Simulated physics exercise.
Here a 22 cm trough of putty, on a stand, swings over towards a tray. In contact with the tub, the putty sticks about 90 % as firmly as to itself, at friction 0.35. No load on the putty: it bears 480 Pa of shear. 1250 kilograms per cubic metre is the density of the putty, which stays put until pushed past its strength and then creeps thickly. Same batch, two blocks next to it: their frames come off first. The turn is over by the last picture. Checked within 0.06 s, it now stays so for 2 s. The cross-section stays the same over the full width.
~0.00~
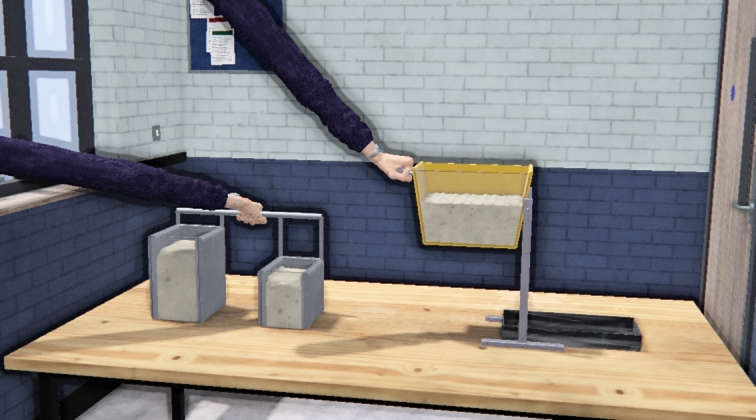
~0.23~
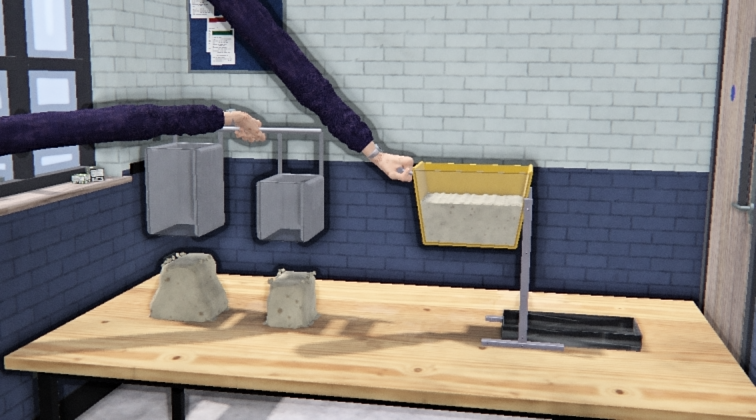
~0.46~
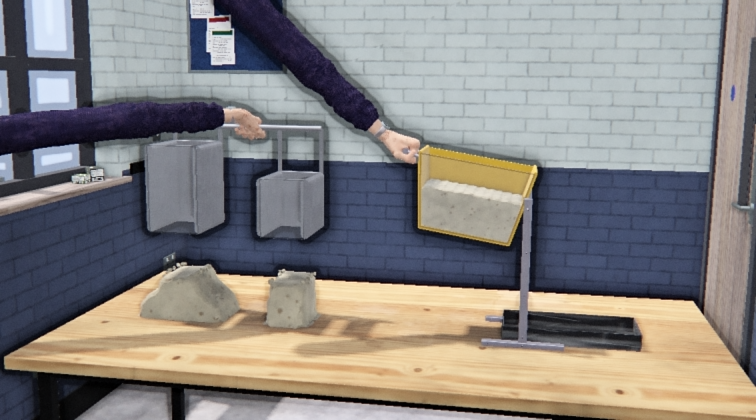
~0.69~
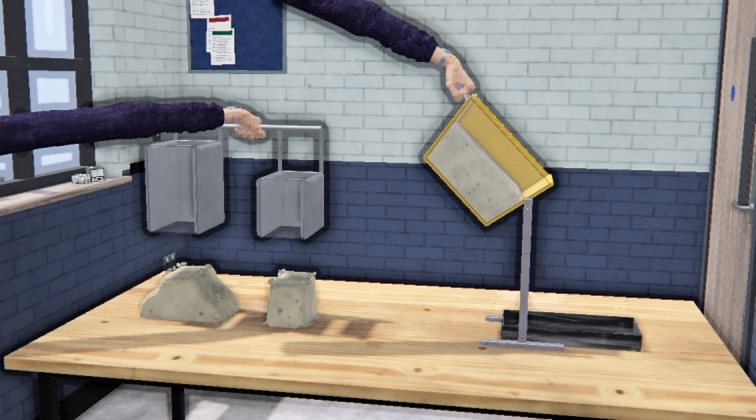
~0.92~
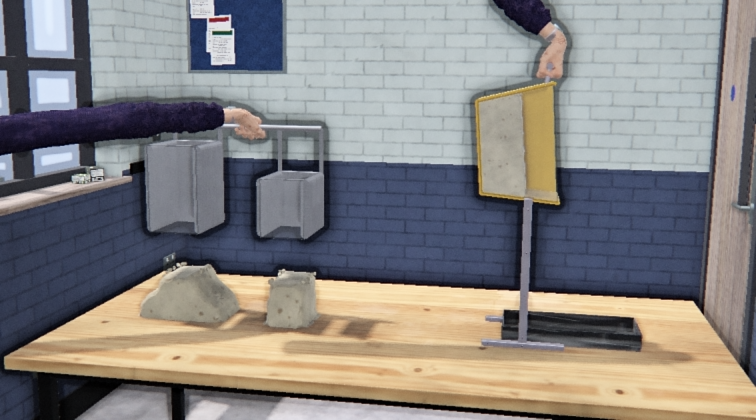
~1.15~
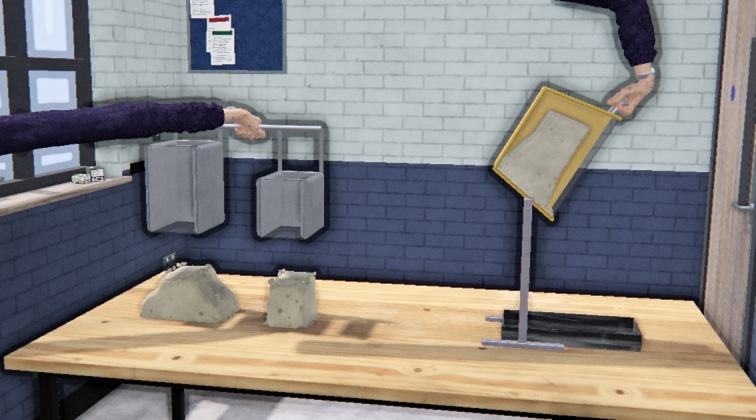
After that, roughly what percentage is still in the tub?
Roughly 0 %.
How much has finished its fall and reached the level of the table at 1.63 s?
Down at that time: Approx. 100 %.
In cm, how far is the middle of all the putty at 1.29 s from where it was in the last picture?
I'd estimate roughly 16 centimetres.
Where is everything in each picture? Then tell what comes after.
In the first frame, handle-side rim at (416, 169), tilt 0 degrees; highest point of the putty at (440, 202); test blocks 23 cm, 15 cm high (left to right).
In the second frame, handle-side rim at (416, 169), tilt 0 degrees; highest point of the putty at (440, 202); test blocks 18 cm, 14 cm high (left to right).
In the third frame, handle-side rim at (422, 152), tilt 9 degrees; highest point of the putty at (427, 187); test blocks 15 cm, 14 cm high (left to right).
In the fourth frame, handle-side rim at (473, 98), tilt 46 degrees; highest point of the putty at (451, 129); test blocks 15 cm, 14 cm high (left to right).
In the fifth frame, handle-side rim at (555, 85), tilt 86 degrees; highest point of the putty at (515, 96); test blocks 15 cm, 14 cm high (left to right).
In the sixth frame, handle-side rim at (619, 120), tilt 120 degrees; highest point of the putty at (551, 114); test blocks 15 cm, 14 cm high (left to right).
By 1.29 s, the tub is at 120 degrees and holds 35 %.
By 1.46 s, the tub is at 120 degrees and holds 0 %.
By 1.63 s, the tub is at 120 degrees and holds 0 %.
By 1.80 s, the tub is at 120 degrees and holds 0 %.
By 3.15 s, at the end, the tub is at 120 degrees and holds 0 %.
